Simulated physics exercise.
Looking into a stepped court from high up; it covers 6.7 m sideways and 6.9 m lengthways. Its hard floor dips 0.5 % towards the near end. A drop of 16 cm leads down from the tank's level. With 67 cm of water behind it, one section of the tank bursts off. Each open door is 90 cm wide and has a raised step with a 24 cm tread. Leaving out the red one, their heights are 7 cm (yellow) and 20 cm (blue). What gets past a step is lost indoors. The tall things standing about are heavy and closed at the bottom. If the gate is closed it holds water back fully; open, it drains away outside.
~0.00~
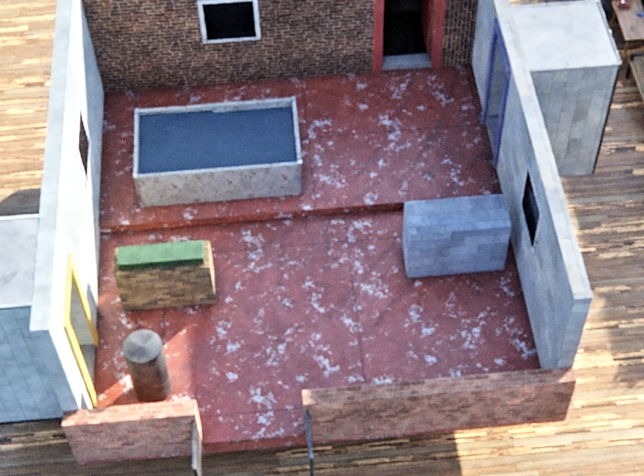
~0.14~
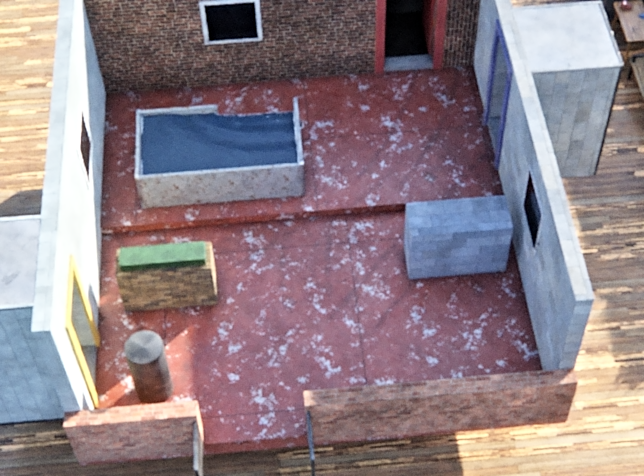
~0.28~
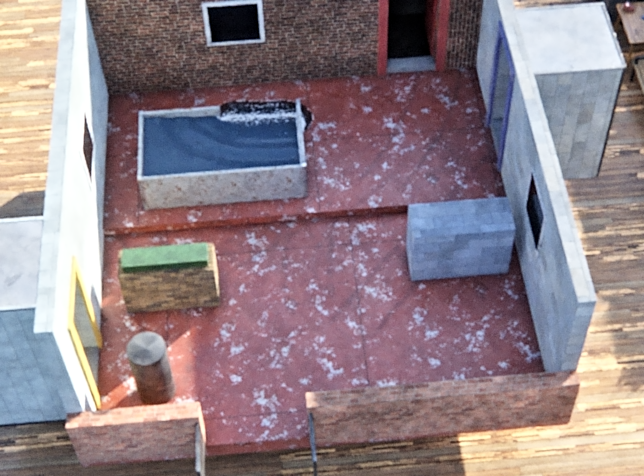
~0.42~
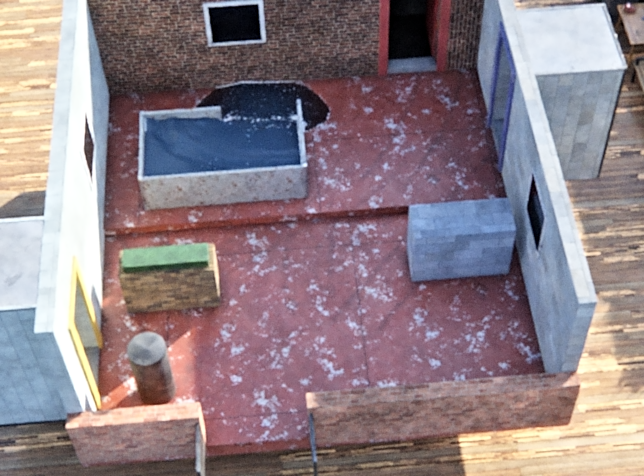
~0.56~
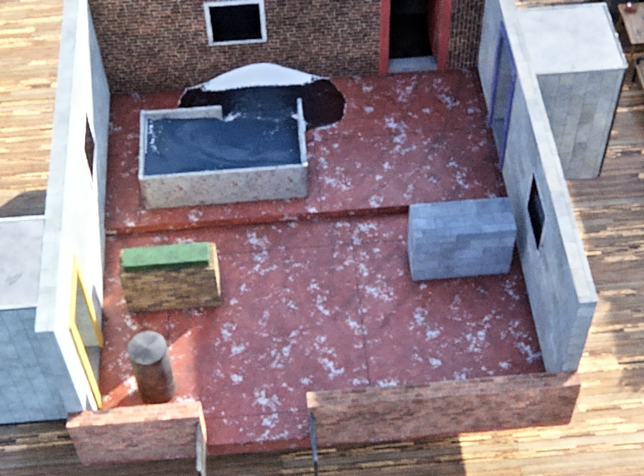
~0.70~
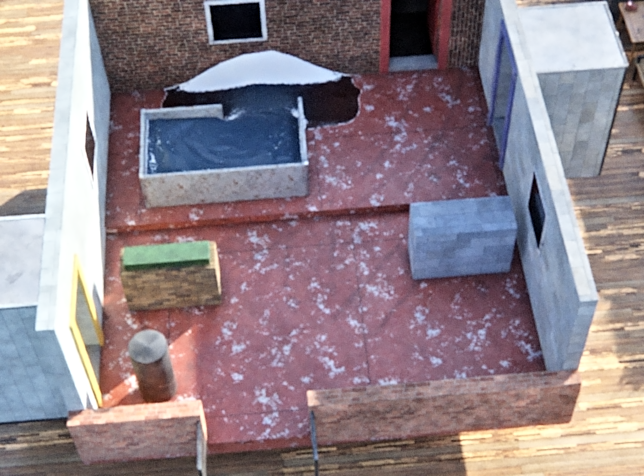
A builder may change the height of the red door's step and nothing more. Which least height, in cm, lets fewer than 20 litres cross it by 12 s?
Some 6.5 cm above the ground.
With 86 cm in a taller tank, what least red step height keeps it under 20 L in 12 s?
About 9.0 cm.
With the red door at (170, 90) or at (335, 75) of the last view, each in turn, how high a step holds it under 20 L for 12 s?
Roughly 10.0 and 22 cm.
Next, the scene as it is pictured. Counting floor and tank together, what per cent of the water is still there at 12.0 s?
Some 92 per cent remains.
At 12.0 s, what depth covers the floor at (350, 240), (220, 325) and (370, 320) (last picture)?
Roughly 5, 4 and 2 cm, in turn.
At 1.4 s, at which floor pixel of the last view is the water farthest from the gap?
At about (438, 70).
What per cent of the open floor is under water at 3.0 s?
About 35 per cent.
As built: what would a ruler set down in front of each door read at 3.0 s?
In cm: Yellow 0, red 9, blue 18.
After 1.4 s water covers 15 % of the floor, deepest (48 cm) near (271, 89); 7 cm at the red door, 0 litres in over its 12 cm step.
After 3.0 s water covers 35 % of the floor, deepest (30 cm) near (111, 109); 9 cm at the red door, 0 litres in over its 12 cm step.
After 12.0 s water covers 90 % of the floor, deepest (12 cm) near (110, 437); 5 cm at the red door, 1 litre in over its 12 cm step.
At the red door as built, the water arrived by 1.2 s and peaked near 10 cm at 1.8 s.
With a step of 6 cm, 25 litres would have come in within the 12 s; with 7 cm, 16 litres. So under 20 litres takes about 6.5 cm.
